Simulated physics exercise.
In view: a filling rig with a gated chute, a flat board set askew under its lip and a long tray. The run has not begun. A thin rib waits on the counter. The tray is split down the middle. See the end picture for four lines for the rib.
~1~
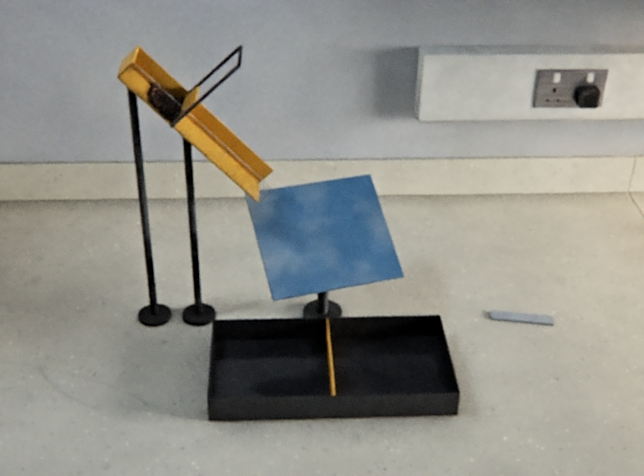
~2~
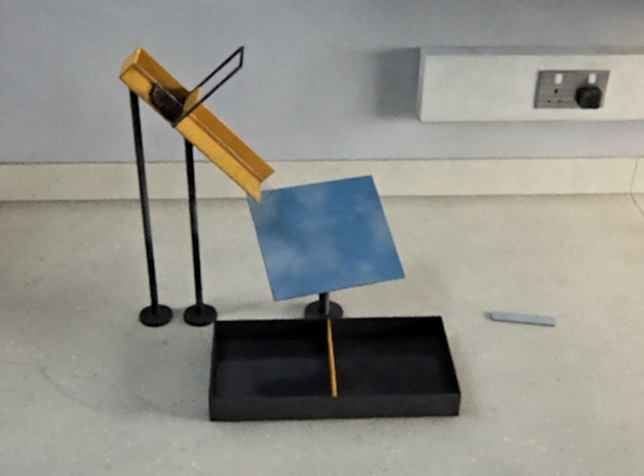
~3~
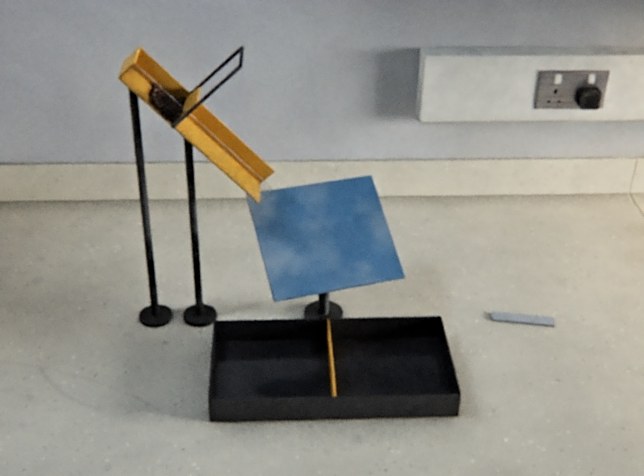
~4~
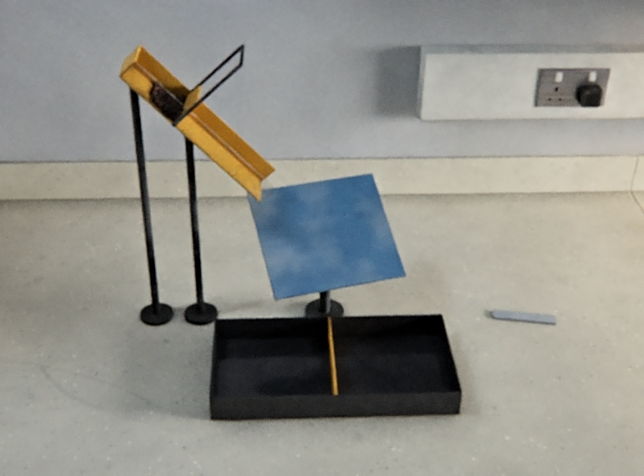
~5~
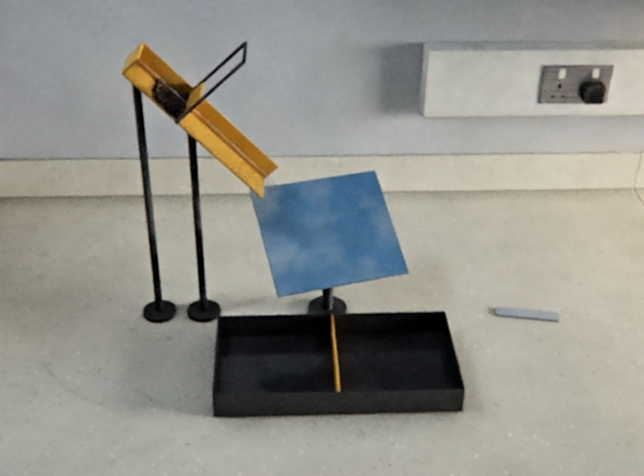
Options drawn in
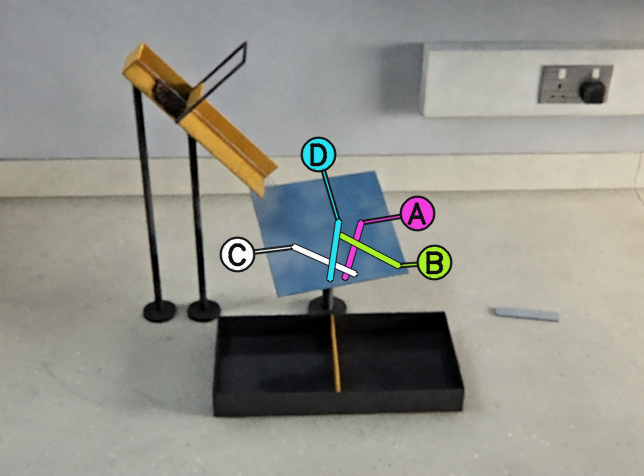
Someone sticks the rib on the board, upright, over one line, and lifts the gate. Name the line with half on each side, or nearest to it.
A works best here.
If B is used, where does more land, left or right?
The right half.
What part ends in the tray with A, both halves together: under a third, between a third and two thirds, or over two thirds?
It is over two thirds.
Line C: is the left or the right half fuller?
Right.
On the marked copy, line A from (361, 222) to (345, 277); line B from (340, 235) to (398, 265); line C from (294, 247) to (354, 273); line D from (338, 221) to (330, 278).
For line A, of what is caught, about two thirds in the left half, about a third in the right.
For line B, of what is caught, a small part in the left half, most in the right.
For line C, of what is caught, none in the left half, all in the right.
For line D, of what is caught, most in the left half, a small part in the right.
